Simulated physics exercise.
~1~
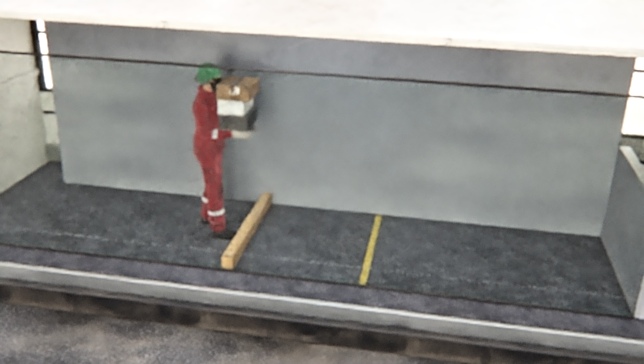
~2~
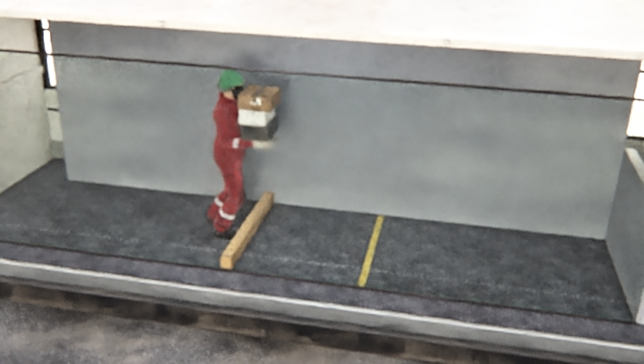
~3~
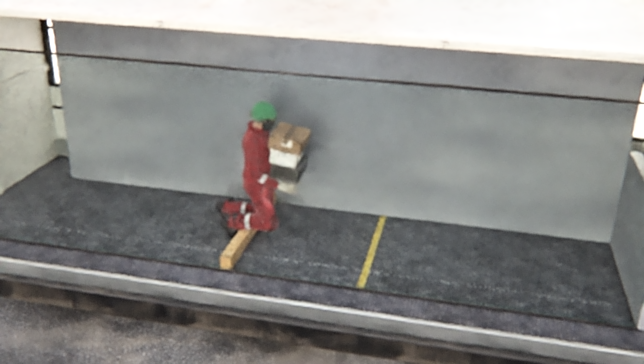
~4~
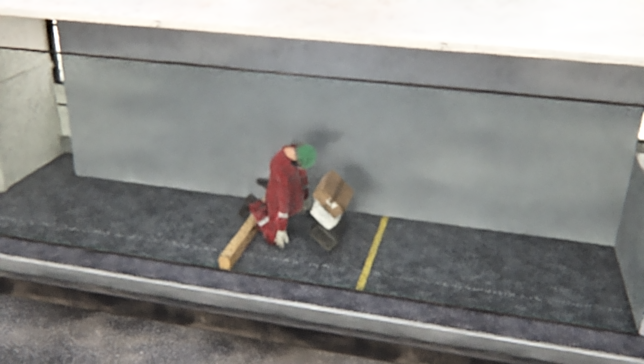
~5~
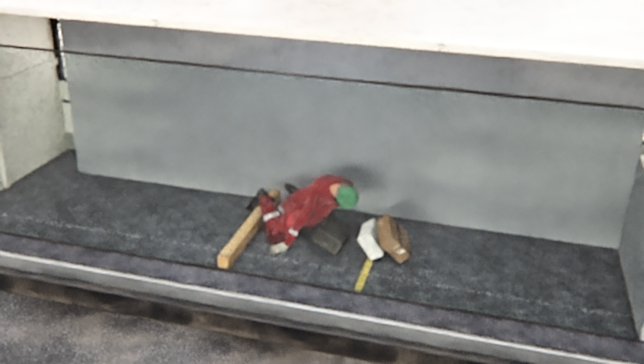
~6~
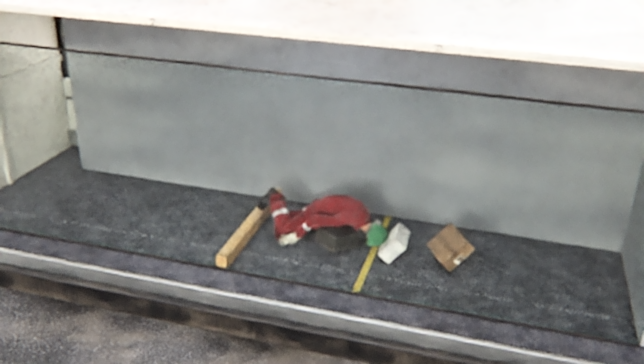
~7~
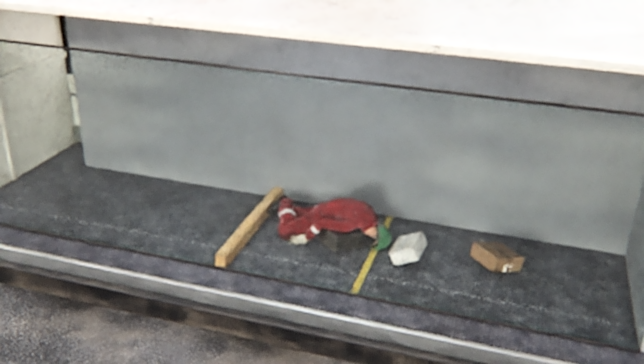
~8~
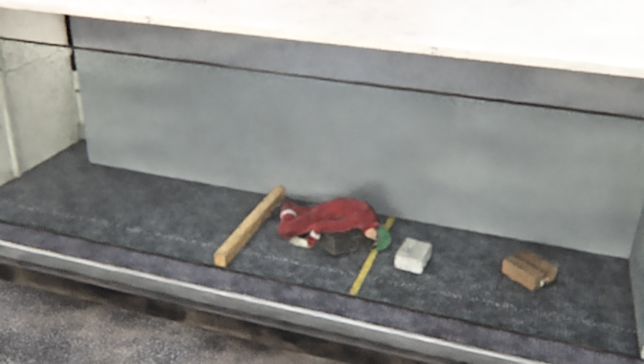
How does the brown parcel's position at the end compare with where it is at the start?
At the start the brown parcel is on top of the stack in the person's arms. At the end it lies on the floor well to the right, past the yellow line.
